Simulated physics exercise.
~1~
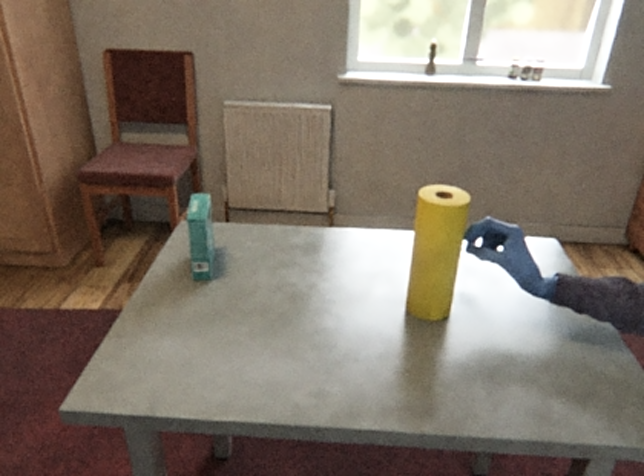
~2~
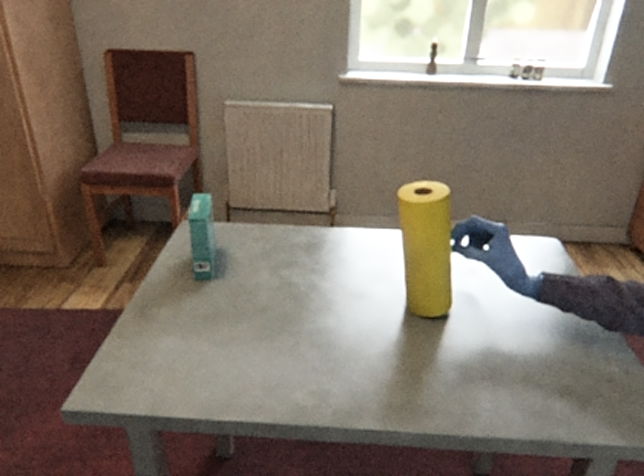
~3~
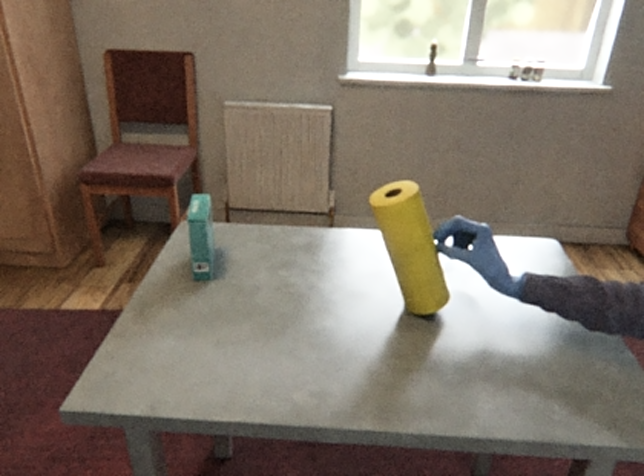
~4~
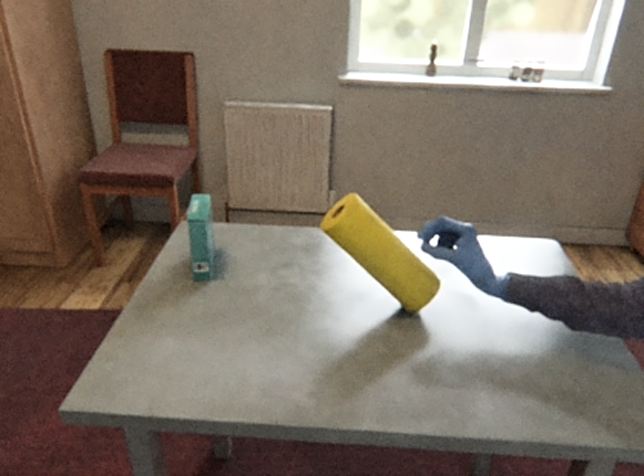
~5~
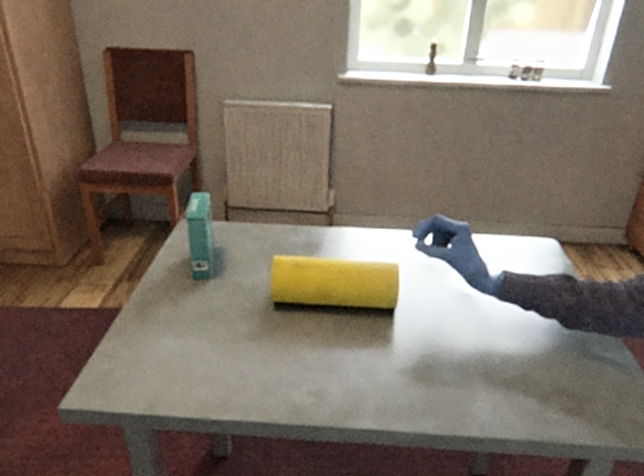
At the start, a tall yellow roll stands upright on a grey table, with a small turquoise packet to its left and a dark-gloved or bluish hand reaching in from the right. The hand pushes against the upper part of the roll, which begins to lean to the left. As the hand moves a little farther left, the roll tilts more steeply, and then it tips away from the fingers. The roll topples onto its side, while the hand stays raised above the table. At the end, the roll lies flat between the hand and the packet, which still stands in its place.
